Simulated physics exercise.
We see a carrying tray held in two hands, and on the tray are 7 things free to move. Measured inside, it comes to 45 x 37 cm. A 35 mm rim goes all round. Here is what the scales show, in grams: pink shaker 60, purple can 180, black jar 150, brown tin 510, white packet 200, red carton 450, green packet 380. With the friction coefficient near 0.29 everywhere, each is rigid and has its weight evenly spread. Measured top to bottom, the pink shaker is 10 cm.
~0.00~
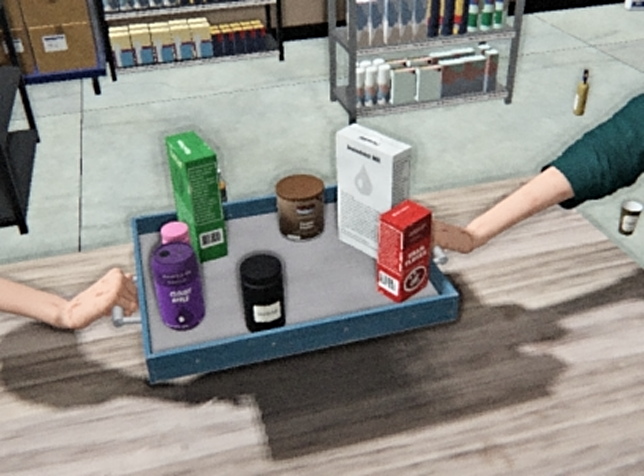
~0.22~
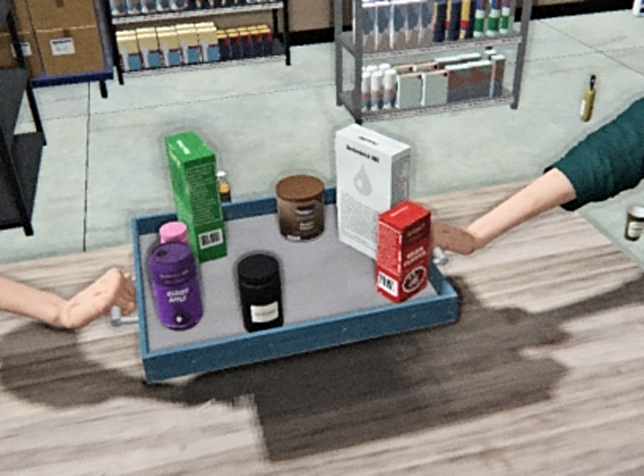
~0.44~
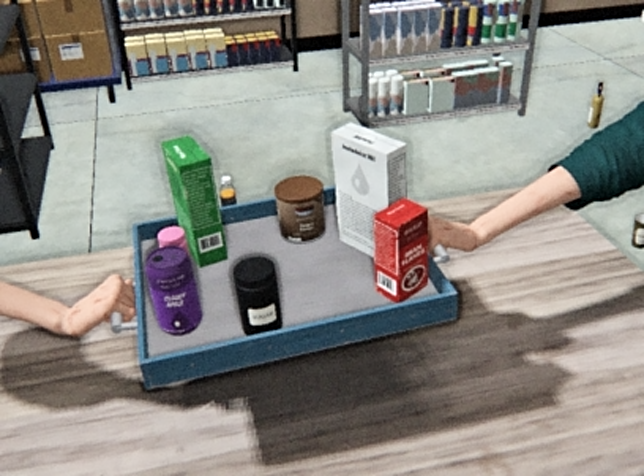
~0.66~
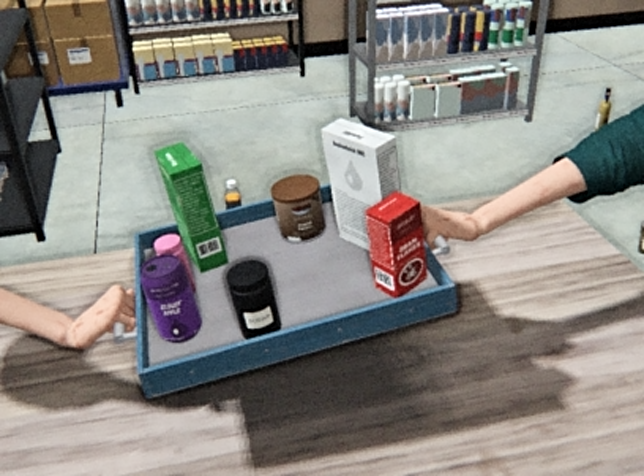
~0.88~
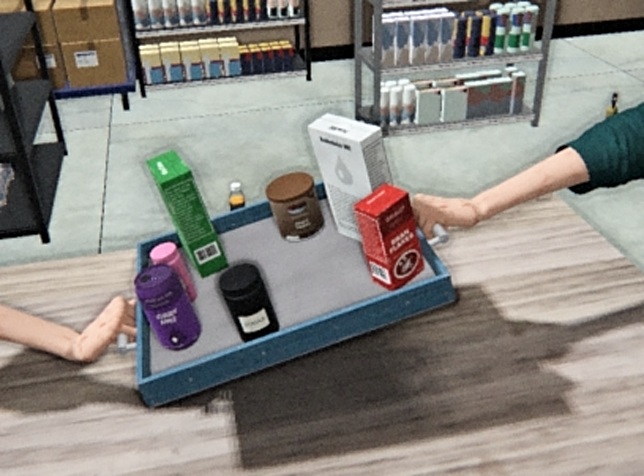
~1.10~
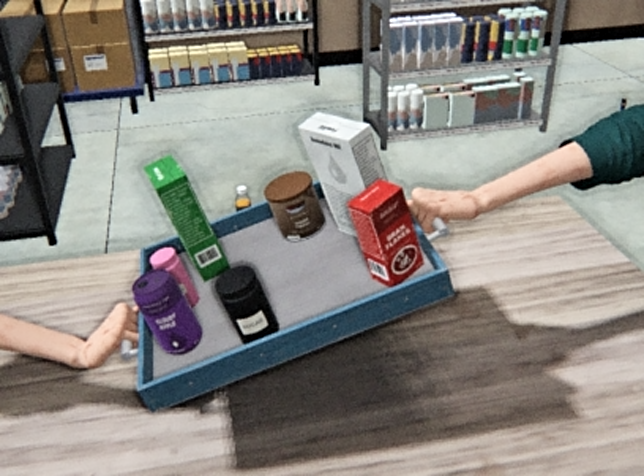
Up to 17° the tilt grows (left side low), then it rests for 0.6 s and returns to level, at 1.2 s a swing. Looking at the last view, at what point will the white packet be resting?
Resting point of the white packet: (247, 280).
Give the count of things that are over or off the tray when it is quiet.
That gives 3.
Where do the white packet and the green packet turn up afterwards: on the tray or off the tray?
White packet: In bounds; green packet: Out of bounds.
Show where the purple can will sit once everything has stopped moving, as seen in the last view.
Around (157, 286).
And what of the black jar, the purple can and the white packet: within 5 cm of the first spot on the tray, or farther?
First, the black jar is moved away; second, the purple can stays in its position; third, the white packet is moved away.
Around 1.50 s, tray at 17°, left edge down; white packet on its side near (302, 268); green packet tipped 27° against what carries it; black jar shifted 2 cm.
Around 1.70 s, tray at 17°, left edge down; green packet now off the tray; white packet on its side near (288, 273); black jar shifted 14 cm.
Around 1.90 s, tray at 17°, left edge down; white packet on its side near (270, 280); pink shaker tipped 67° against what carries it; black jar shifted 14 cm.
Around 2.40 s, tray at 11°, left edge down; white packet on its side near (246, 286); pink shaker tipped 62° against what carries it; red carton shifted 17 cm.
Finally (3.6 s), off the tray, green packet; on their side or leaning hard on the tray, pink shaker and white packet; not toppled but over 5 cm from the start, black jar, brown tin and red carton; the last one still in place (within 5 cm). In the last view, white packet near (248, 280).
